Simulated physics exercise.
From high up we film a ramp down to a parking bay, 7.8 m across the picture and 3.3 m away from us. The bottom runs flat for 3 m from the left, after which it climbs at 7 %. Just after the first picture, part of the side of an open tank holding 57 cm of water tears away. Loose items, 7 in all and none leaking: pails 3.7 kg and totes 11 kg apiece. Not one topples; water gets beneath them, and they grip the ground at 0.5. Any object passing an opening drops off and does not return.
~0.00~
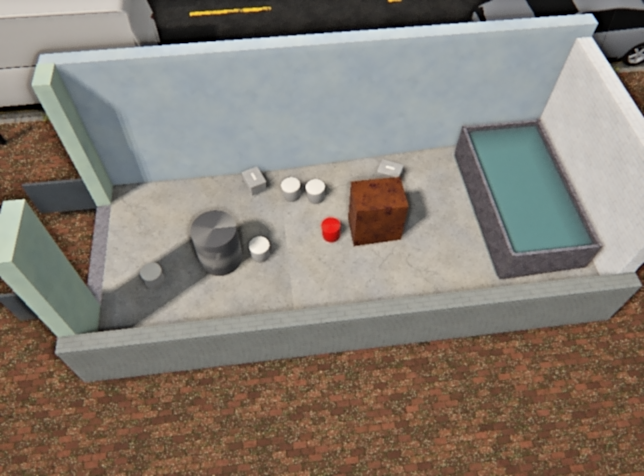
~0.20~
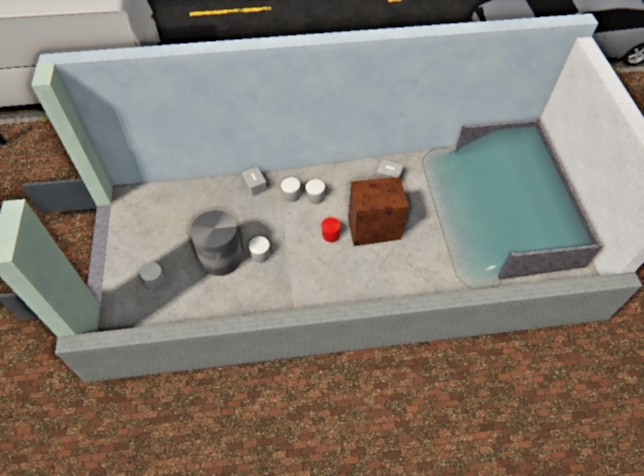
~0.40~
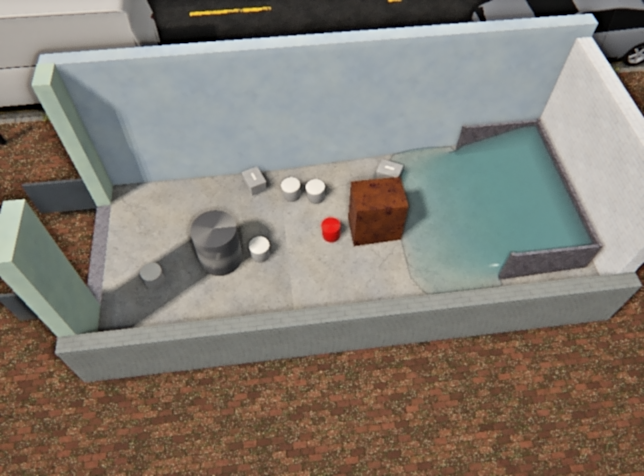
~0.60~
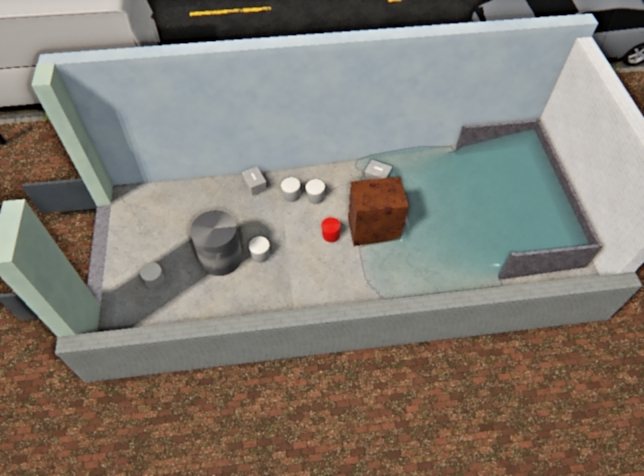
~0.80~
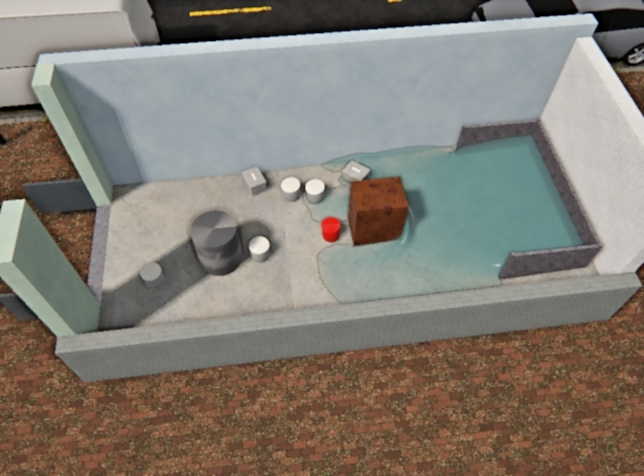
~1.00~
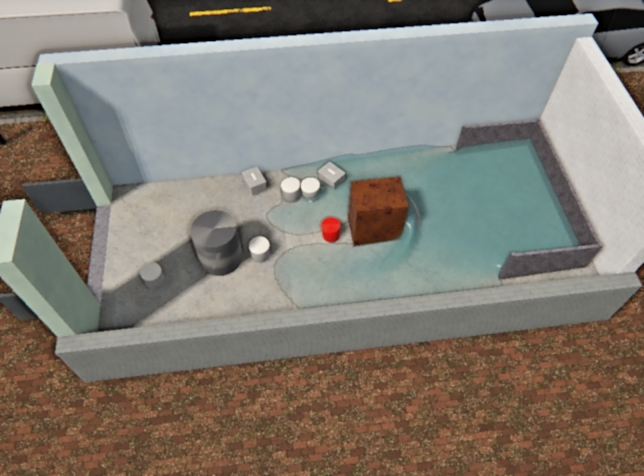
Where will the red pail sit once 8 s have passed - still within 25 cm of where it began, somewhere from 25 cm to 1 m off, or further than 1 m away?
Verdict: Stays.
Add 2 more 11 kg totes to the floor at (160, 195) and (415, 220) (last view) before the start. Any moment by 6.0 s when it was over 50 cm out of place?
In that order: Over, past it.
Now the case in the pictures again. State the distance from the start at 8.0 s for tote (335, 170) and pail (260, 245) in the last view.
Washed out; 50 cm.
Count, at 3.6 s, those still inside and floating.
I get 1.
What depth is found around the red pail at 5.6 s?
Depth approx. 2 cm.
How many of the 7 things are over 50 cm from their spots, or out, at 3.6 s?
By my tally, 5.
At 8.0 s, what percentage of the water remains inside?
38 % or so.
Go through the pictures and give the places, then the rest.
The first picture shows the red pail at (332, 225) rests on the ground; water covers 3.4 m2; 0 of 7 have shifted.
The second picture shows the red pail at (332, 225) rests on the ground; 5.2 m2 under water; 0 of 7 have shifted.
The third picture shows the red pail at (332, 225) rests on the ground; water covers 7.5 m2; 0 of 7 have shifted.
The fourth picture shows the red pail at (332, 225) rests on the ground; 9.3 m2 under water; 1 of 7 have shifted.
The fifth picture shows the red pail at (332, 225), on the bottom; 11.0 m2 under water; 1 of 7 have shifted.
The sixth picture shows the red pail at (332, 225) rests on the ground; water covers 13.0 m2; 2 of 7 have shifted.
After 1.6 s the red pail is near (332, 225), 0.0 m from its start, aground; 0 of 7 are out; 3 afloat.
After 3.6 s the red pail is near (332, 225), 0.0 m from its start, aground; 4 of 7 are out; 1 afloat.
After 5.6 s the red pail is near (332, 225), 0.0 m from its start, aground; 5 of 7 are out; 0 afloat.
After 8.0 s the red pail is near (332, 225), 0.0 m from its start, aground; 5 of 7 are out; 0 afloat.
